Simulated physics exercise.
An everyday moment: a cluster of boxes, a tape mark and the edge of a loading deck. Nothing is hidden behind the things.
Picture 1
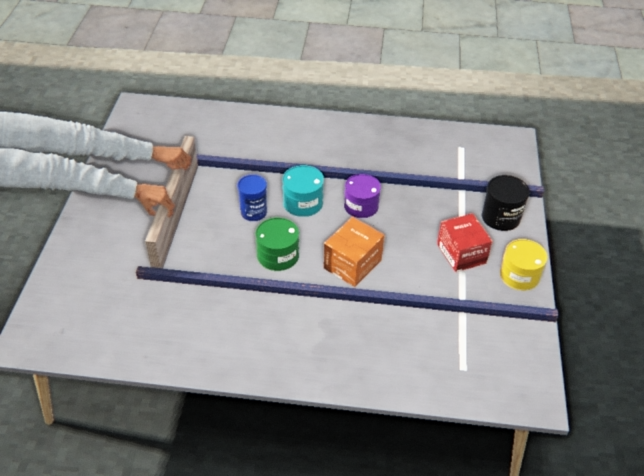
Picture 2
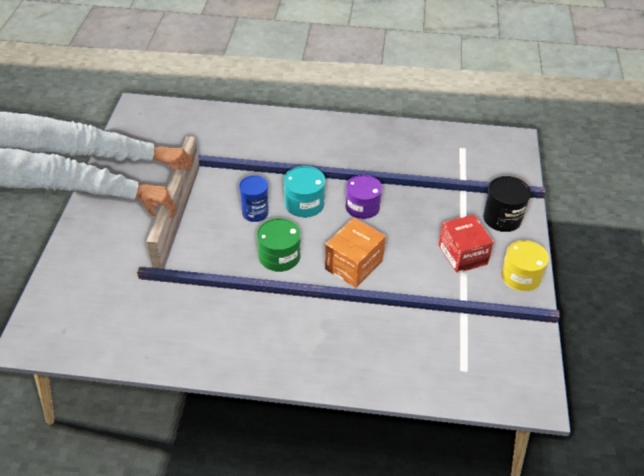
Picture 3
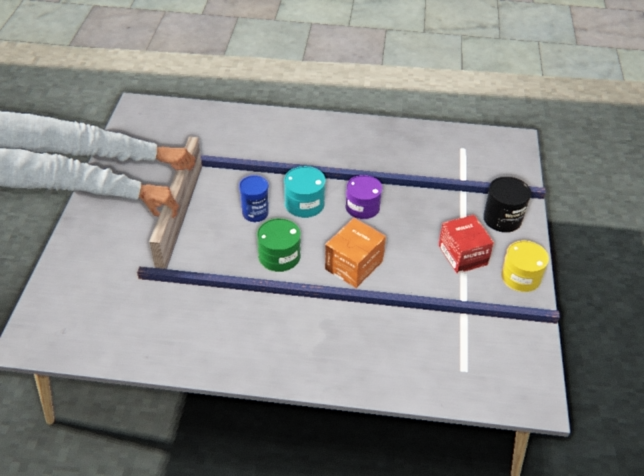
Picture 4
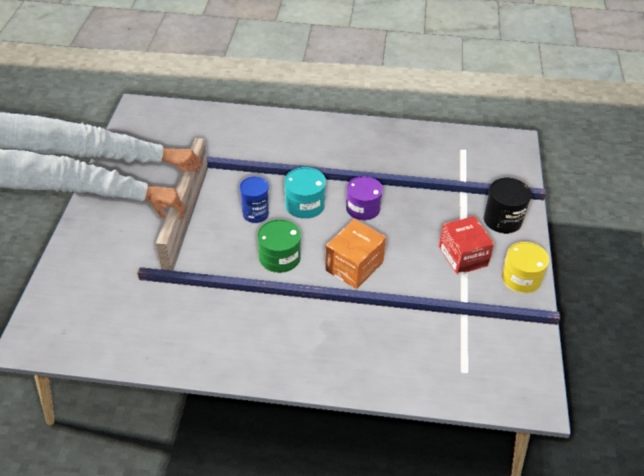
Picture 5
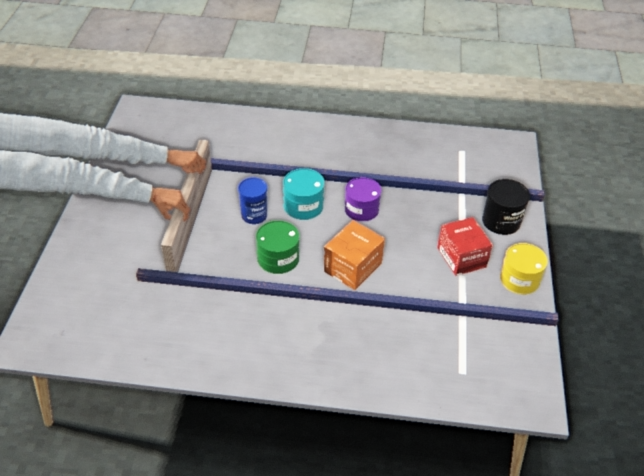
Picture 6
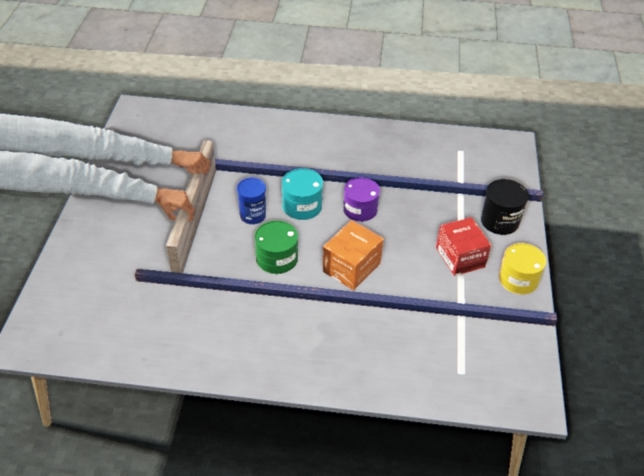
Two grey-sleeved arms reach in from the left, hands on an upright plank, over a grey table on paving, seen from above at an angle. Between two dark blue rails sit blue, turquoise, purple and green canisters and an orange box, with a red box by a white tape line and black and yellow containers at right. The hands slide the plank slowly a short way rightward, while the containers stay put and the view barely shifts.
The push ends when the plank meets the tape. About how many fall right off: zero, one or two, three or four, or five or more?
As it turns out, the number that fall off is one or two.
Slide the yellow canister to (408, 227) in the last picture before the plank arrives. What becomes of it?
The yellow canister does not fall.
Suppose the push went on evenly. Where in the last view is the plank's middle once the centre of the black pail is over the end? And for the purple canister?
For the black pail at (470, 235), for the purple canister at (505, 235).
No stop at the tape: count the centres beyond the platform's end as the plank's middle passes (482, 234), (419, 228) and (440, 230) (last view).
Place by place, 2, 0 and 0.
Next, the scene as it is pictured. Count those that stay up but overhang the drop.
Overhanging: 1.
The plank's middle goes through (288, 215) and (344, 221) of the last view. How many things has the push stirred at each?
At the one place 3, at the other 5.
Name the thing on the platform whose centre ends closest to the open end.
The black pail ends nearest.
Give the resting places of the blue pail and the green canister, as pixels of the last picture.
The blue pail stops around (478, 230); the green canister around (485, 276).
Soon after, none off yet; yellow canister at rest near (522, 269); black pail at rest near (504, 207); red box at rest near (463, 246).
Then, none off yet; yellow canister at rest near (522, 269); black pail at rest near (504, 207); red box moving near (467, 246).
By the end, the number that fall off is one or two; fallen, yellow canister.
